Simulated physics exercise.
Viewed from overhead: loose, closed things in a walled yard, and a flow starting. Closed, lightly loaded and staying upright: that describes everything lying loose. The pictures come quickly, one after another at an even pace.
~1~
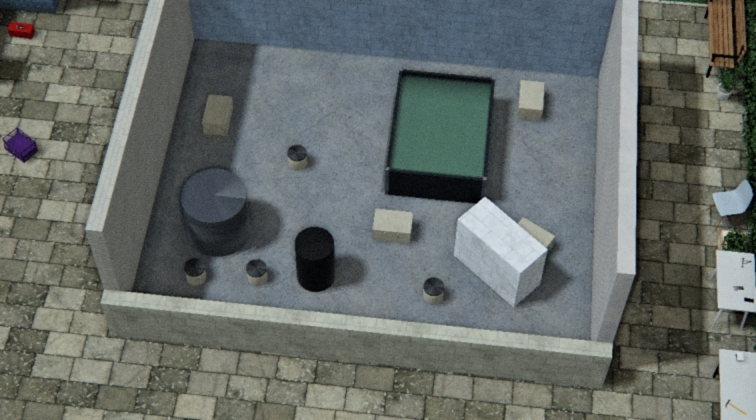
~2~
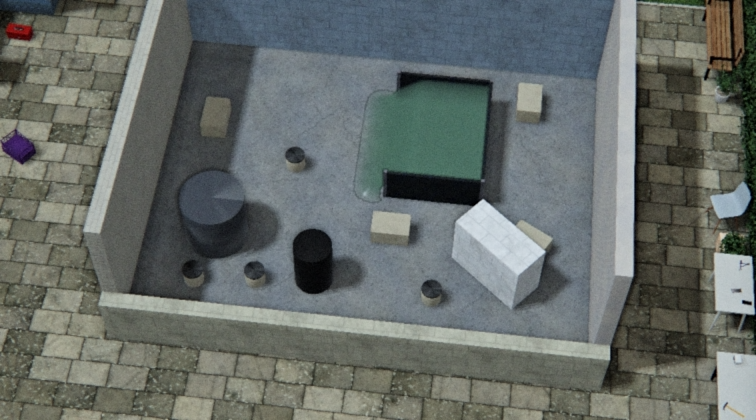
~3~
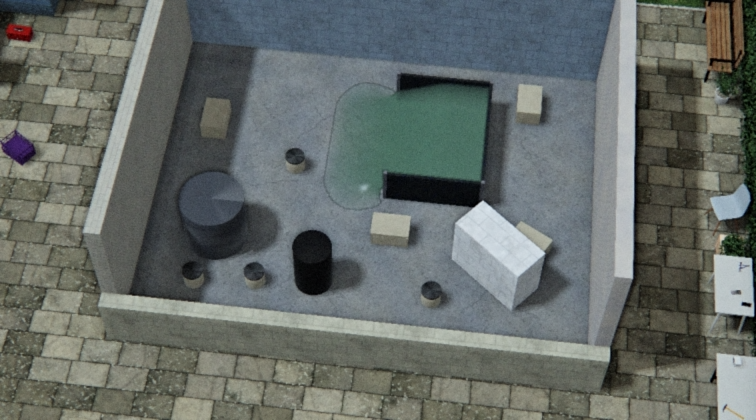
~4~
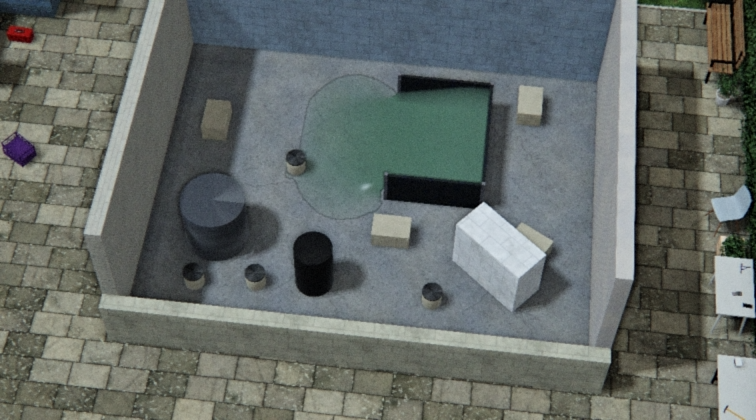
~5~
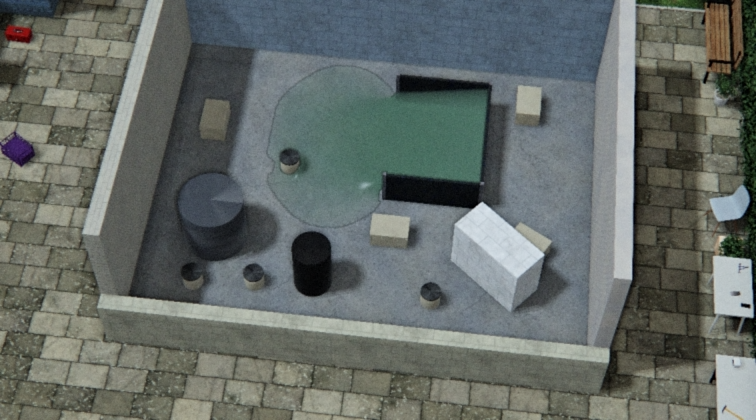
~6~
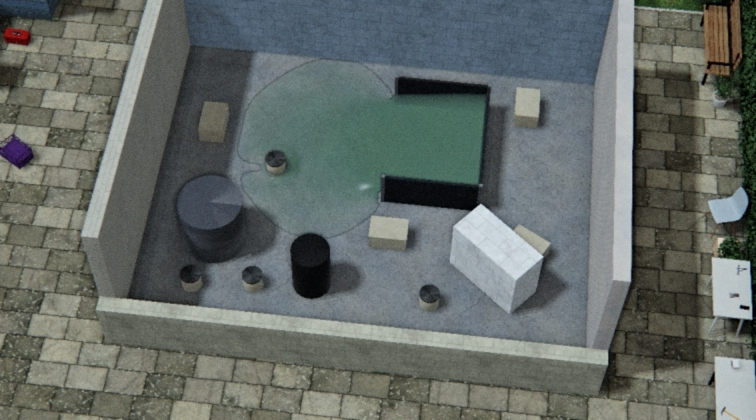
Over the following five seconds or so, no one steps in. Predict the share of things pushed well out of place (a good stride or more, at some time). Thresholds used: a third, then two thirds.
My call: Not even a third.
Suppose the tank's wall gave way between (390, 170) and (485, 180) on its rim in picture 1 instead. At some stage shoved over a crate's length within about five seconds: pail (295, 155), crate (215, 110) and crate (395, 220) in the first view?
Order as asked: Not sent that far; not sent that far; sent that far.
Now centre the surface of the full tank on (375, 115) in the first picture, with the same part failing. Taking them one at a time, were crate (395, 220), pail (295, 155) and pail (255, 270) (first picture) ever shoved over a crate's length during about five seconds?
First never went far, then displaced far, then never went far.
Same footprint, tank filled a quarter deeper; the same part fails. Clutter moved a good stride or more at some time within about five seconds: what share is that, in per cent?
I'd say close to 50 per cent of the things.
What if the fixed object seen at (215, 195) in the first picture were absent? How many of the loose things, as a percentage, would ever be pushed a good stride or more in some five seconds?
About 40%.
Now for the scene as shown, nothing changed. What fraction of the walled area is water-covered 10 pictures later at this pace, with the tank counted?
Roughly 50 in a hundred.
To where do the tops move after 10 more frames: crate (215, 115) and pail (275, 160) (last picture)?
First object near (179, 103); second object near (167, 163).
A moment on, 1 of 8 are well off their spots; 0 afloat.
Next, 2 of 8 are well off their spots; 2 afloat.
Later, 1 of 8 are well off their spots; 2 afloat.
In the end, 2 of 8 are well off their spots, and 2 have been at some point; 3 afloat.
